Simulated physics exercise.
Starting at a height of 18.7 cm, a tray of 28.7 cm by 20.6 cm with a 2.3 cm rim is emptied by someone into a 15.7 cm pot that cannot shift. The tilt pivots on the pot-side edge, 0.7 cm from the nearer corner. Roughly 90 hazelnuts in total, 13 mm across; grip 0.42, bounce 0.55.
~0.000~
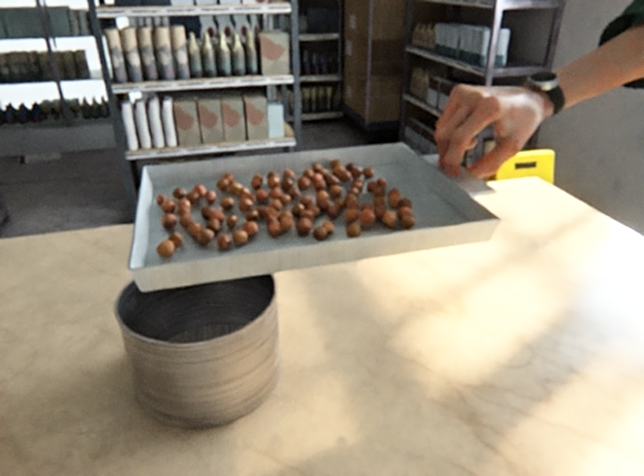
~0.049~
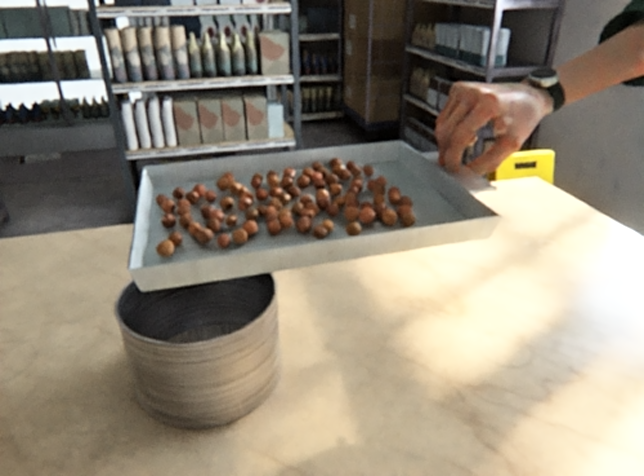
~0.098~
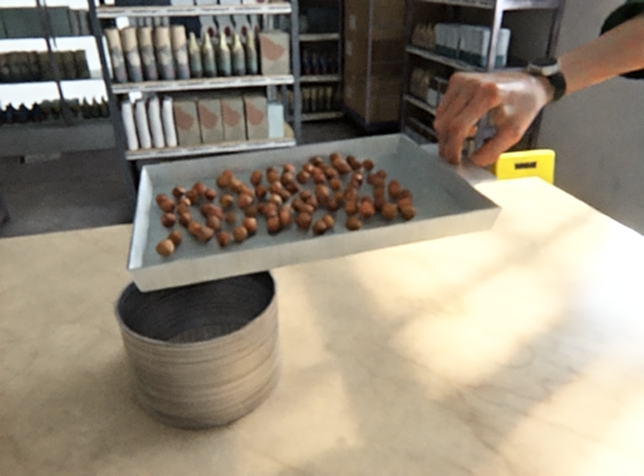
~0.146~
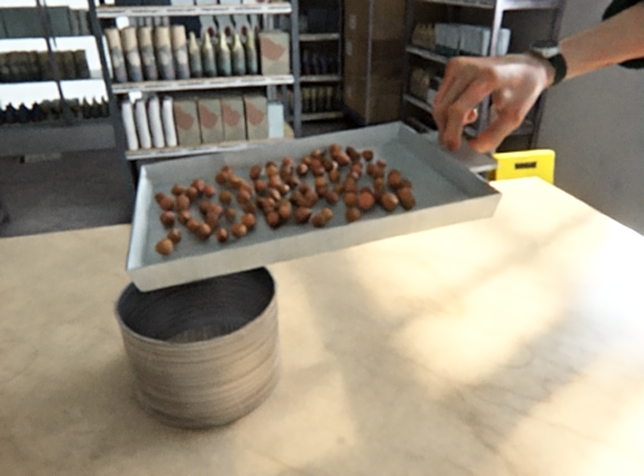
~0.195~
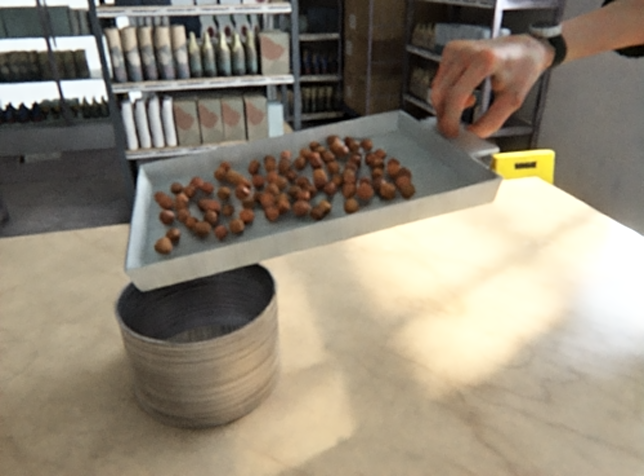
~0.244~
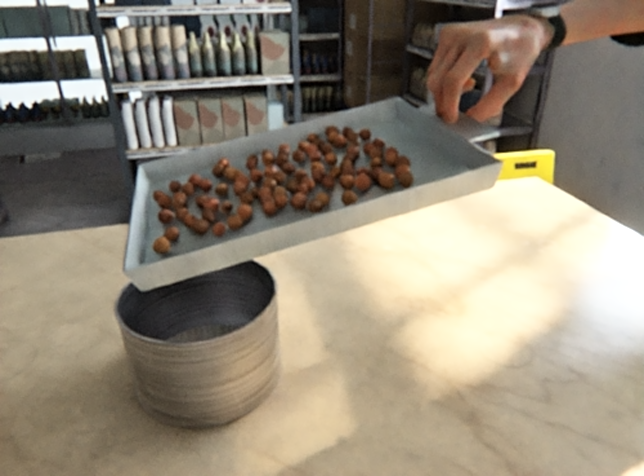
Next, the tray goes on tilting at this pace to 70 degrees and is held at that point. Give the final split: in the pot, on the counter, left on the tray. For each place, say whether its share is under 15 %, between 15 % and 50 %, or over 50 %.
Pot: Under 15 %; counter: Under 15 %; tray: Over 50 %.
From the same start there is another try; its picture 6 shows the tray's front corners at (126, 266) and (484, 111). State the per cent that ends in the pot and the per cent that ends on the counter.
Pot 0, counter 30.
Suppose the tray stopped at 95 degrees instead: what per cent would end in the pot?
The pot would get around 0 per cent.
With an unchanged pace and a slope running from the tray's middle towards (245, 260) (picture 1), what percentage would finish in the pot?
Estimate: Near 0 per cent.
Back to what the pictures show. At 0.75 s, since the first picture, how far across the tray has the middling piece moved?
Around 10 centimetres.
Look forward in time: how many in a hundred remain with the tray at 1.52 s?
About 100%.
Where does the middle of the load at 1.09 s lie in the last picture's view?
Load centre: About (151, 188) px.
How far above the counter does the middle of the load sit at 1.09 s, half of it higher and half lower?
The halfway line is at about 22 cm.
After 0.75 s, tilt 39 degrees; the tray holds 100 %, the pot 0 %.
Then, at 1.09 s, tilt 58 degrees; the tray holds 100 %, the pot 0 %.
After 1.52 s, tilt 70 degrees; the tray holds 100 %, the pot 0 %.
At rest (2.5 s), pot 0 %, counter 0 %, tray 100 %.
